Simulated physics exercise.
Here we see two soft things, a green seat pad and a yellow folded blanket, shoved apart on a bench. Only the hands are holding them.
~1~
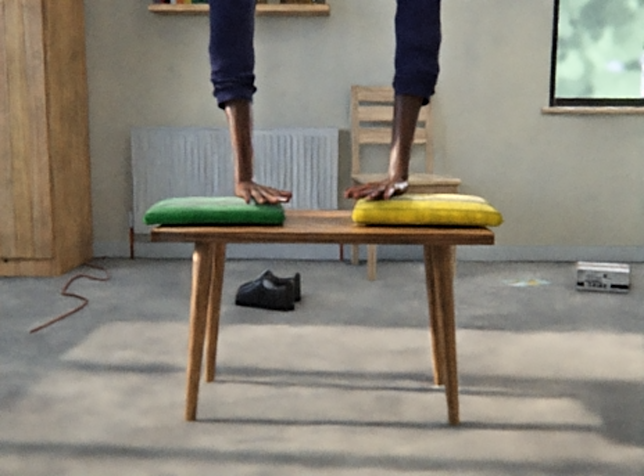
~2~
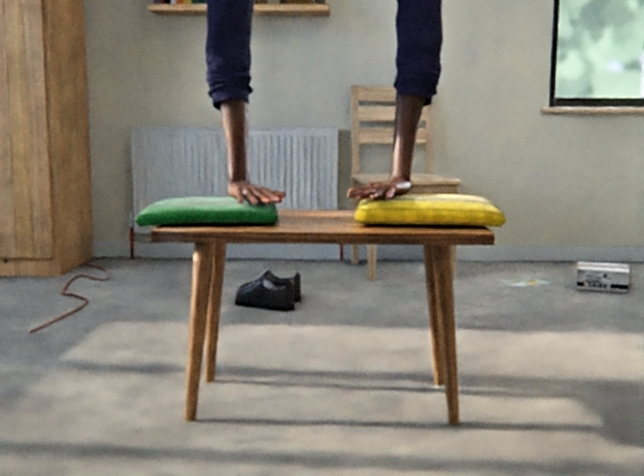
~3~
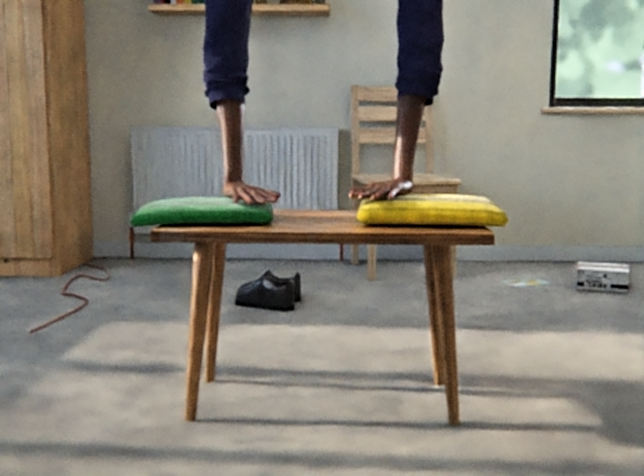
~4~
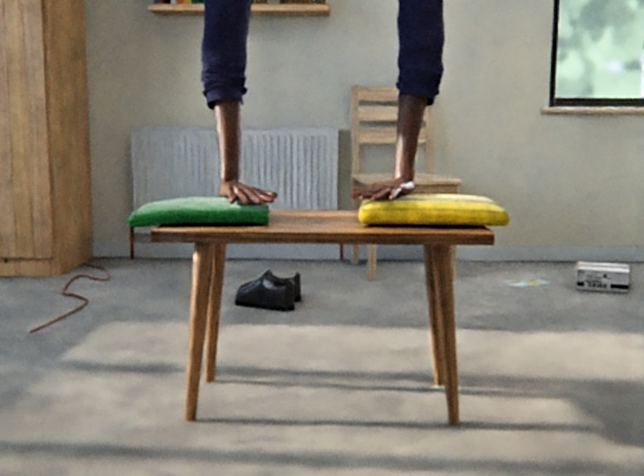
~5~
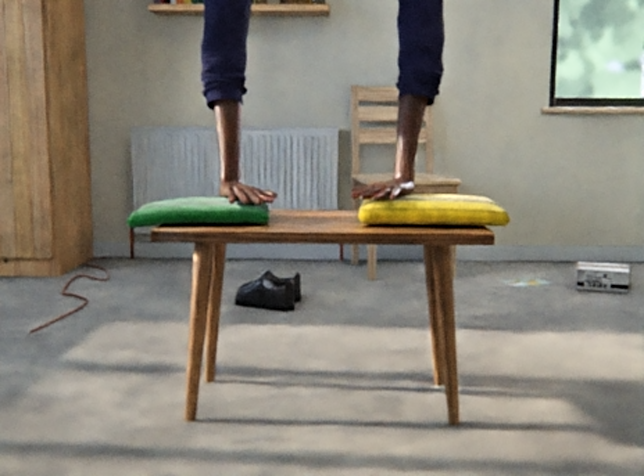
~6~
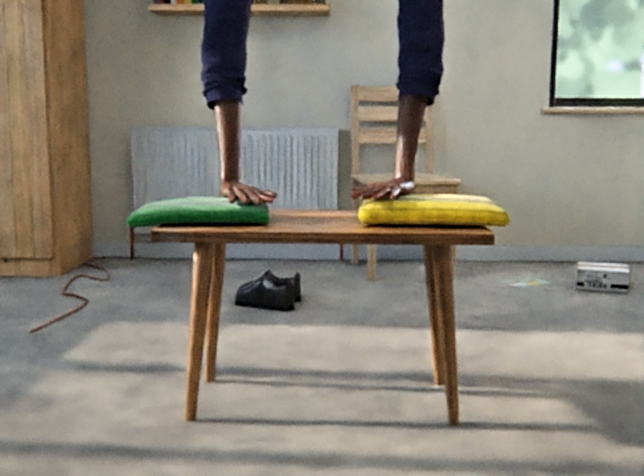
A green cushion slides slightly left under one hand while the yellow one barely shifts right.
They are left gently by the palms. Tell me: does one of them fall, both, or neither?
It goes like this: The green seat pad does not fall, the yellow folded blanket does not fall.
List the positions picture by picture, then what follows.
The first frame shows seat pad tip (150, 216); folded blanket tip (496, 217).
The second frame shows seat pad tip (143, 217); folded blanket tip (499, 217).
The third frame shows seat pad tip (138, 218); folded blanket tip (501, 217).
The fourth frame shows seat pad tip (135, 219); folded blanket tip (502, 217).
The fifth frame shows seat pad tip (134, 219); folded blanket tip (503, 217).
The sixth frame shows seat pad tip (134, 219), about a third past the edge; folded blanket tip (503, 217), a small part past the edge.
Then, 0.44 s later than the last view, seat pad at rest; folded blanket at rest.
Finally, seat pad at rest; folded blanket at rest. The green seat pad remains on top and the yellow folded blanket holds its place.
